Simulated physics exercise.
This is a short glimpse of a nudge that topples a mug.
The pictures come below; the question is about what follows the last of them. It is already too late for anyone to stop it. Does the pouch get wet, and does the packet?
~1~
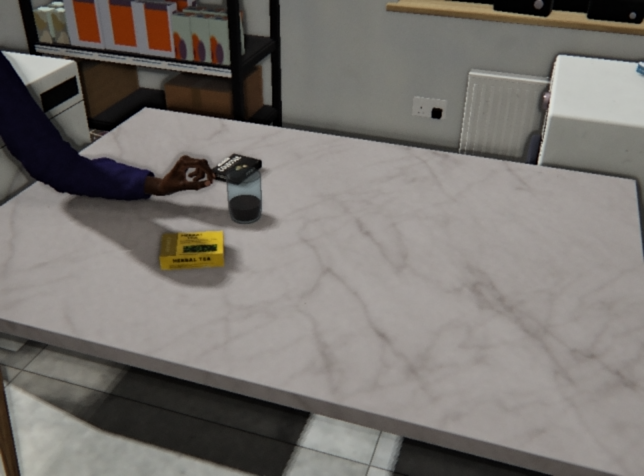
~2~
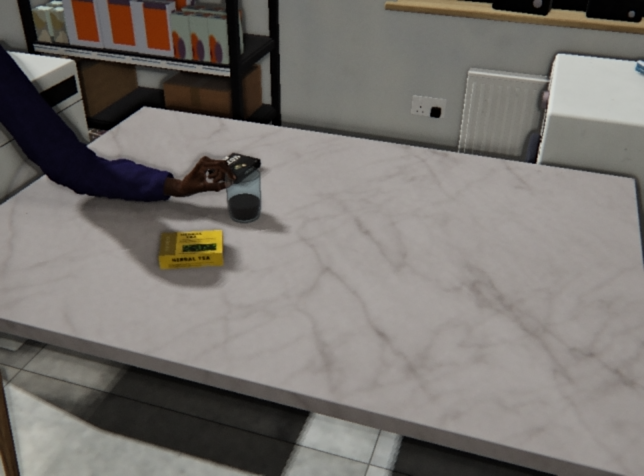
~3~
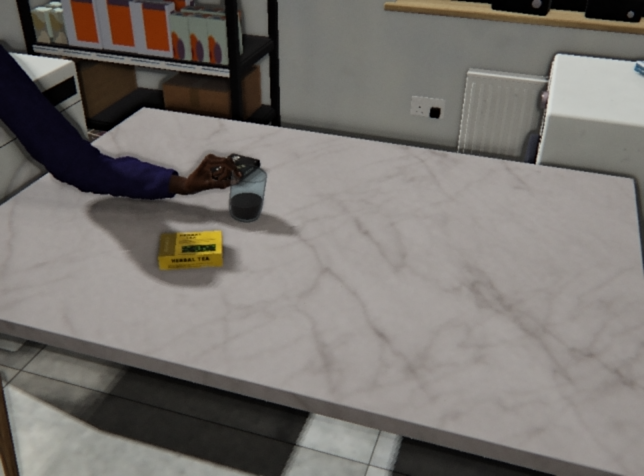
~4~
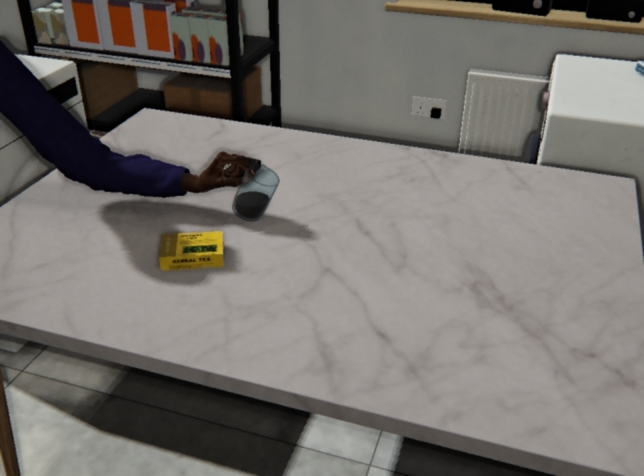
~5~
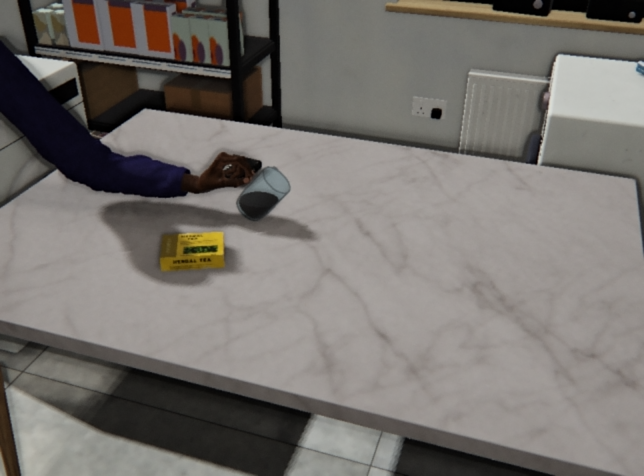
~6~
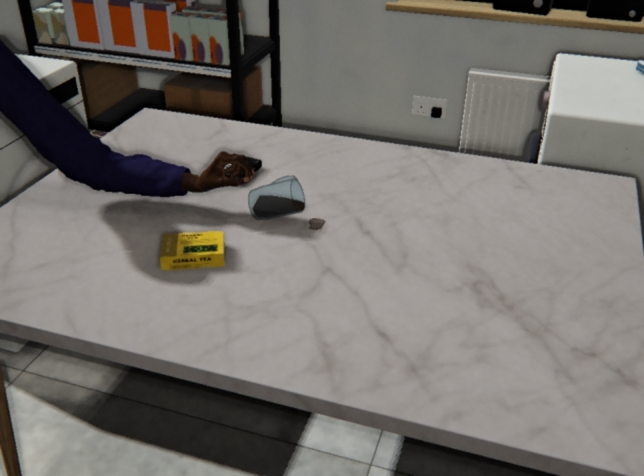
I expect the pouch will stay out of the spill. I expect the packet will stay out of the spill.
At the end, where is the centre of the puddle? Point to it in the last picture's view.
Roughly at (409, 233).
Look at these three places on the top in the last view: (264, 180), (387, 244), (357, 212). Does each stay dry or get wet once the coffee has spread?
Checking each in turn gives out of the spill, in the spill and in the spill.
Shortly, the puddle covers about as much as a plate; the pouch is still dry; the packet is still dry.
Then, the puddle covers about as much as a tray; the pouch is still dry; the packet is still dry.
At the finish, the puddle covers about as much as a tray; the pouch is still dry; the packet is still dry.
